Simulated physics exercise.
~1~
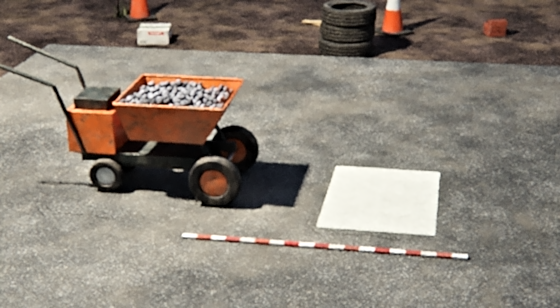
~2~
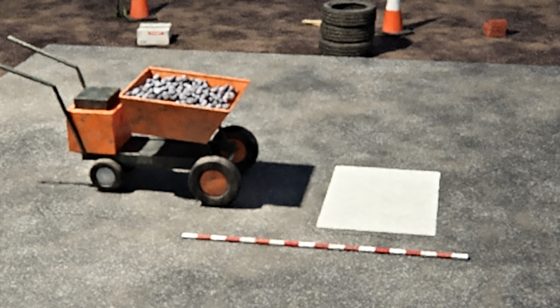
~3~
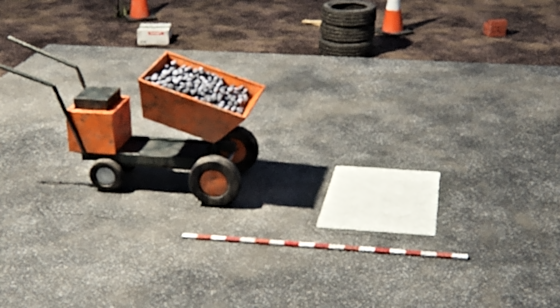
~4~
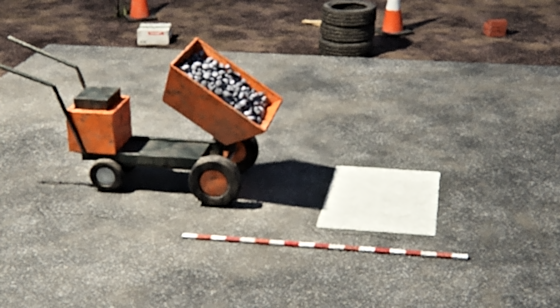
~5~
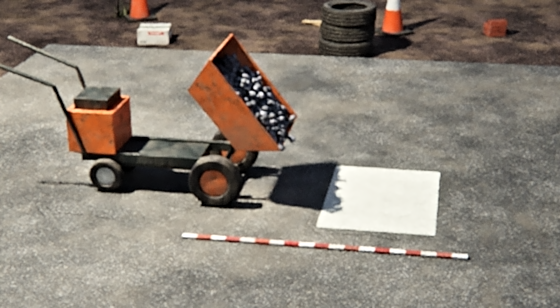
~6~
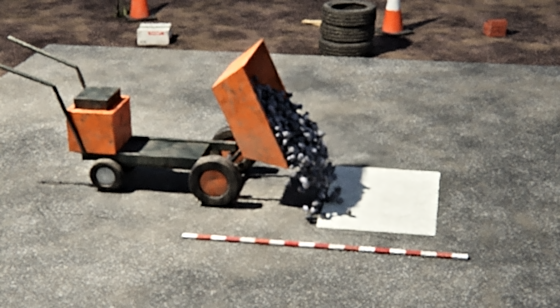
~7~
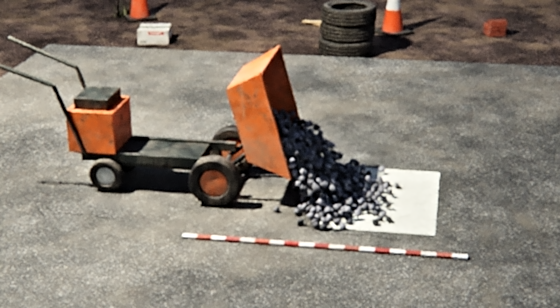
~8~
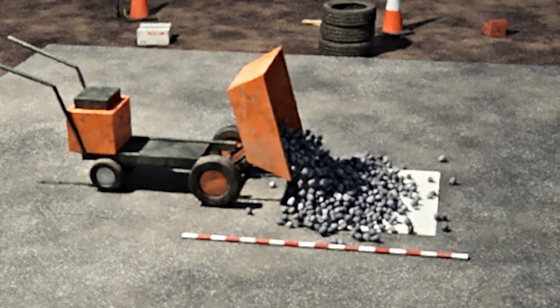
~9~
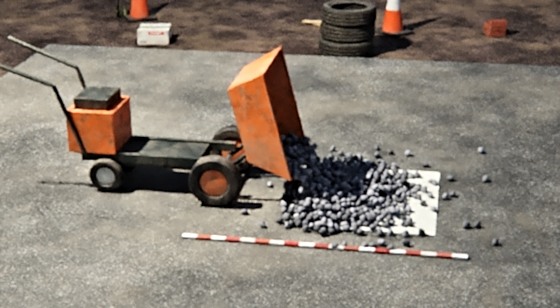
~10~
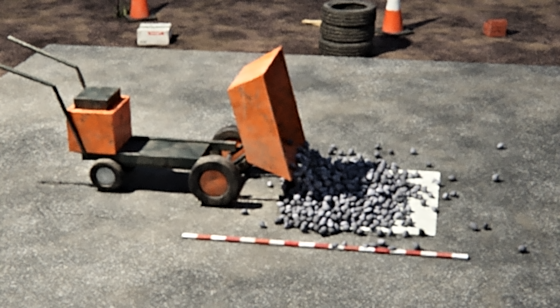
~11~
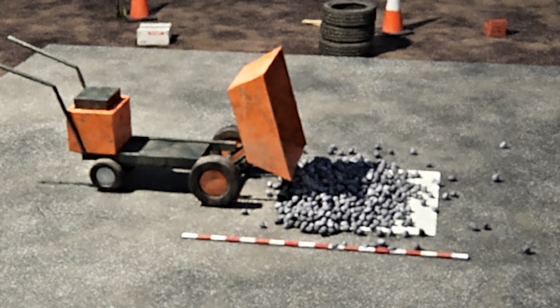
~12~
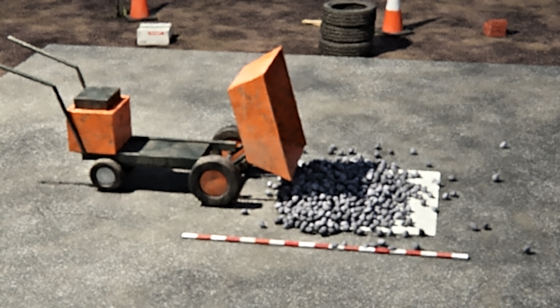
The video shows an orange wheeled barrow tipping its tray steeply to the right, pouring rounded grey stones onto the ground and a pale sheet. The stones spread into a low heap covering much of the sheet, with a few scattered beyond, while the tray stays raised.
